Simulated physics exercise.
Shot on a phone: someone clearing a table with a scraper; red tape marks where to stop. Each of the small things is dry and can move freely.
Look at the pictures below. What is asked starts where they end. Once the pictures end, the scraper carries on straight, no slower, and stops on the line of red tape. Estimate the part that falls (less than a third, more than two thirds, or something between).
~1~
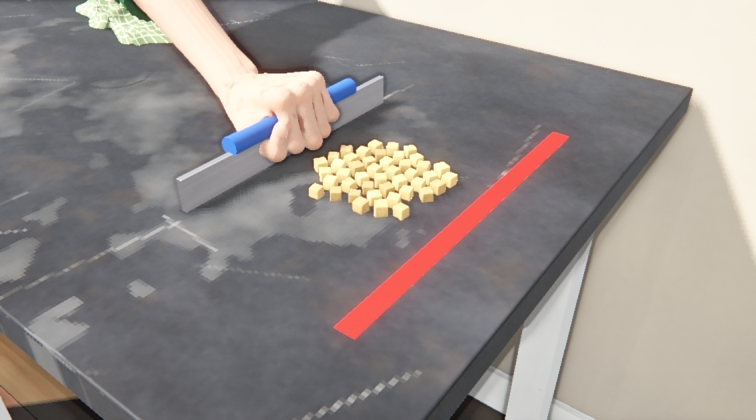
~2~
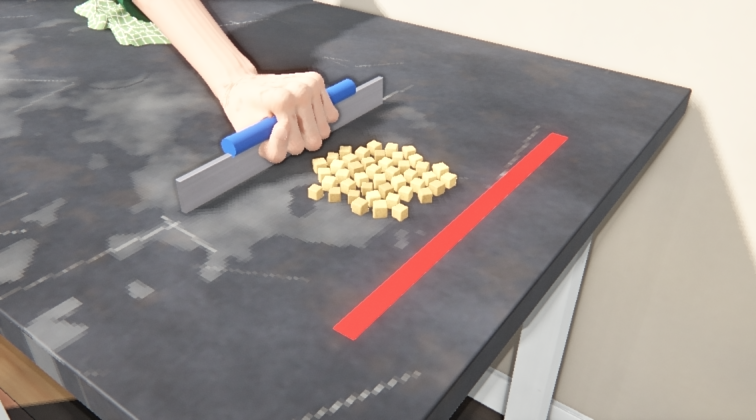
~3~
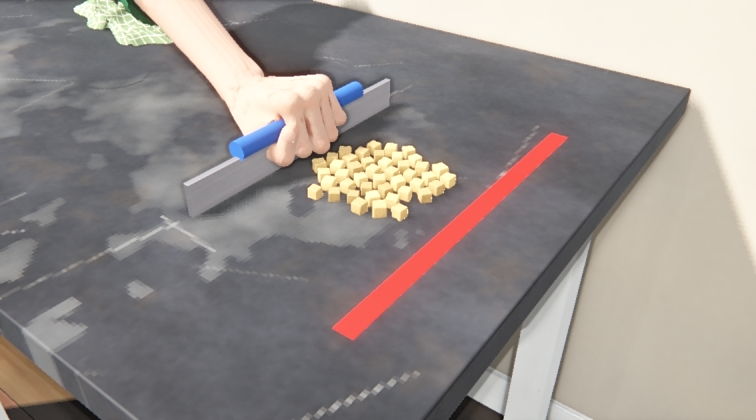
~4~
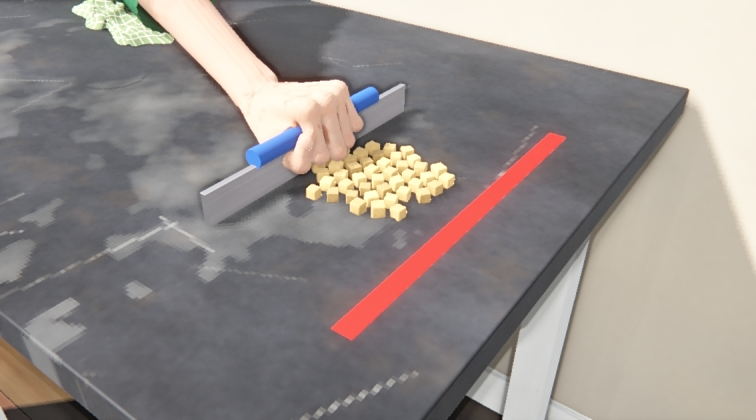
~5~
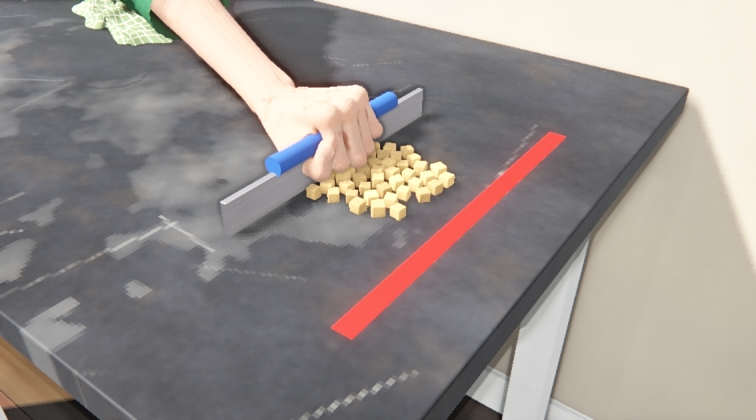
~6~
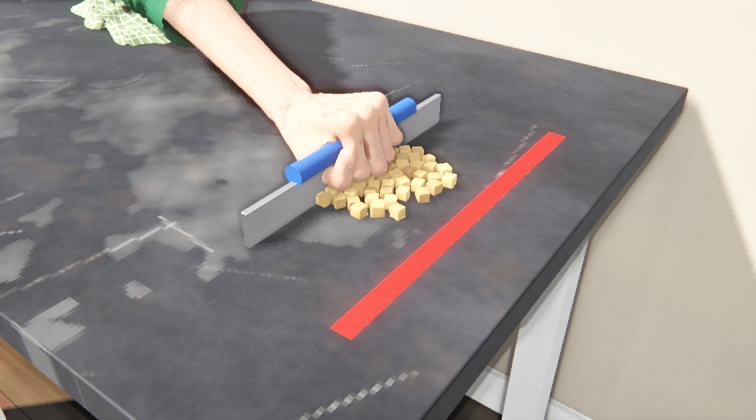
Looks like the floor receives under one third.
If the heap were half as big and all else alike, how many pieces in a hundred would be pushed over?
Roughly 0 per cent.
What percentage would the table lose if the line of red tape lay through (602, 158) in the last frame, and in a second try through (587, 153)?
You'd get 70 % the first time and 50 % the second.
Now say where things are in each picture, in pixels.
Scraper at (200, 184), at rest; red tape at (554, 142), about a palm's width from the edge; edge at (561, 252); the heap at (375, 171), small wooden cubes, in the first picture.
Scraper at (199, 185), at rest, in the second picture.
Scraper at (207, 189); the heap at (374, 172), in the third picture.
Scraper at (223, 198), in the fourth picture.
Scraper at (243, 207); the heap at (378, 173), about a quarter pushed along, in the fifth picture.
Scraper at (263, 217); red tape at (550, 142); edge at (557, 252); the heap at (382, 179), about two thirds pushed along, in the sixth picture.
Soon after the last picture, scraper still moving, near (420, 166); heap all on the table, its front near (502, 186).
A little later, scraper stopped at the red tape; heap all on the table, its front near (543, 239).
At rest, scraper stopped at the red tape; heap all on the table, its front near (543, 239).
